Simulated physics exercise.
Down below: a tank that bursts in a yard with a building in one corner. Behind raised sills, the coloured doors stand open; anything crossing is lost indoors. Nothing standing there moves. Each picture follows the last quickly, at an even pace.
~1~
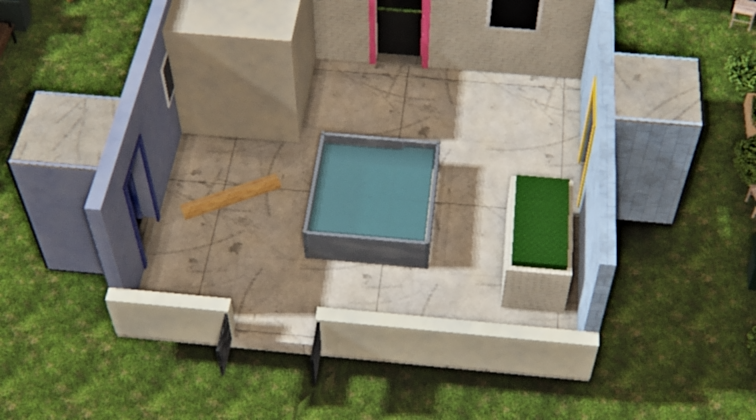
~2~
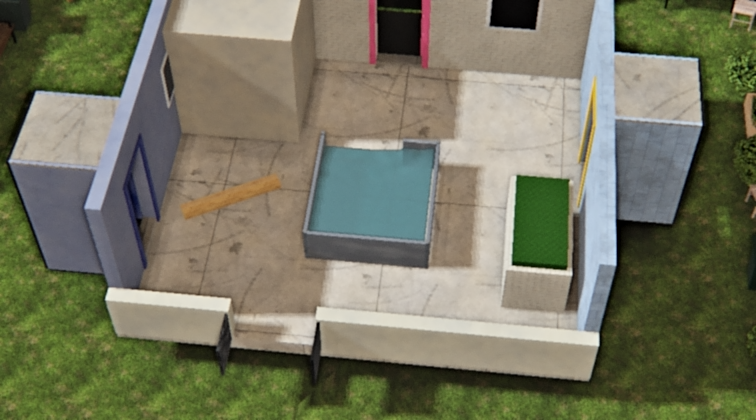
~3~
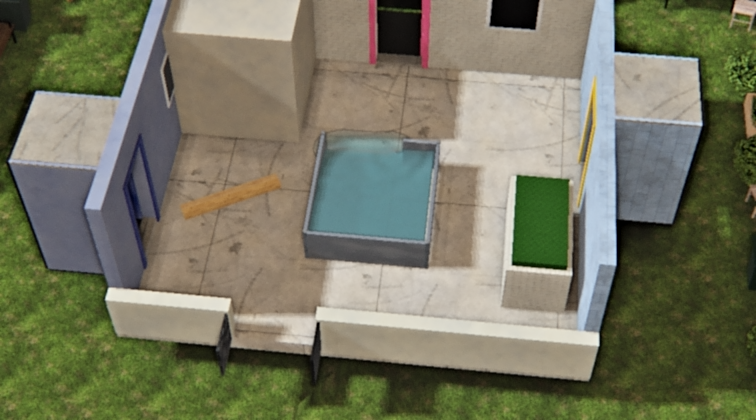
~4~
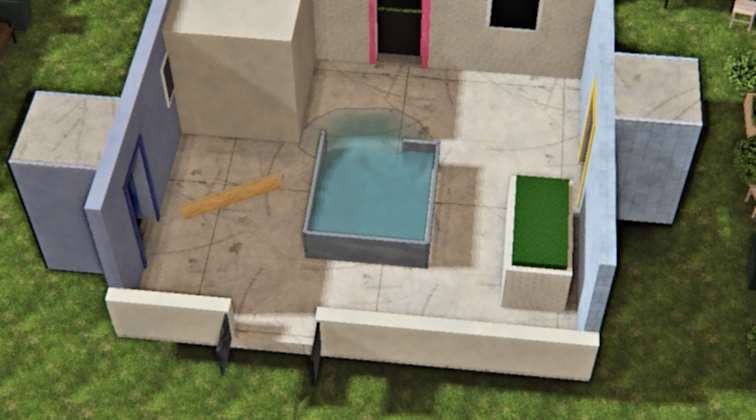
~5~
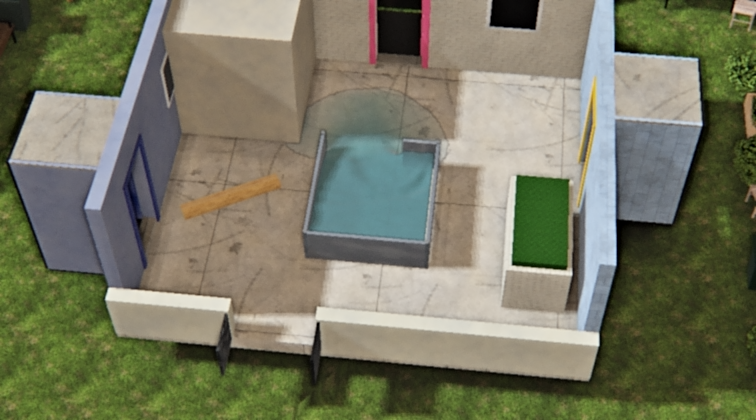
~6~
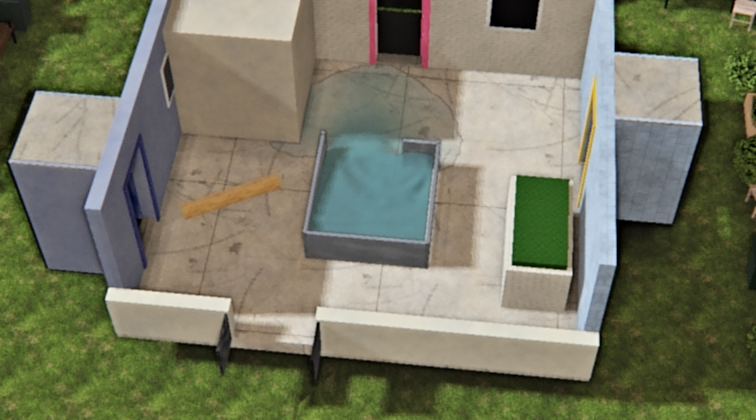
In this clip, a square tank of blue water stands still in a walled yard, then its far side opens and water pours out, spreading in a thin, rounded sheet across the paving toward the pink-framed doorway.
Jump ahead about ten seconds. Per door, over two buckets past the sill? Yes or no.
Yellow door yes, pink door yes, blue door no.
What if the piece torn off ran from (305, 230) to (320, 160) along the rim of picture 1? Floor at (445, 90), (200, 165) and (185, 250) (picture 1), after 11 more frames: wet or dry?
Going through them, the first would be still bare, the next submerged and the last submerged.
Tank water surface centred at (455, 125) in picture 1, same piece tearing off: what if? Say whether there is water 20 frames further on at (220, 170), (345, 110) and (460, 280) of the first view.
Bone-dry, soaked, bone-dry.
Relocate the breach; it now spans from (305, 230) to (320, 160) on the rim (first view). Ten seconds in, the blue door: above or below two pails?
Result: Blue goes past the limit.
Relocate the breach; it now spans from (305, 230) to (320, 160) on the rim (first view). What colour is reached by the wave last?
Coming last is the yellow one.
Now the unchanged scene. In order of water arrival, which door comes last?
The one in blue.
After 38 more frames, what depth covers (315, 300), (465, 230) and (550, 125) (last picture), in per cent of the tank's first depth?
The three come to some 0, 2 and 25 per cent respectively.
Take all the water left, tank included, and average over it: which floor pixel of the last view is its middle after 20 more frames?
Around pixel (394, 146).
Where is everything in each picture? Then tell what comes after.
The tank at (374, 189) is whole and still, in the first frame.
The front is at a hidden place, out from the gap on the tank's far side, in the second frame.
Water pours out on the tank's far side and has run to a hidden place, in the third frame.
The front is at (397, 114), out from the gap on the tank's far side, in the fourth frame.
Water pours out on the tank's far side and has run to (390, 92), in the fifth frame.
Water pours out on the tank's far side and has run to (390, 69), in the sixth frame.
A moment on, water covers 20 % of the floor; the yellow door not reached, the pink door over two buckets in, the blue door not reached.
Next, water covers 20 % of the floor; the yellow door not reached, the pink door far over two buckets in, the blue door not reached.
Then, water covers 30 % of the floor; the yellow door not reached, the pink door far over two buckets in, the blue door not reached.
Later, water covers 55 % of the floor; the yellow door under two buckets in, the pink door far over two buckets in, the blue door not reached.
In the end, water covers 85 % of the floor; the yellow door over two buckets in, the pink door far over two buckets in, the blue door wet at the sill, nothing in.
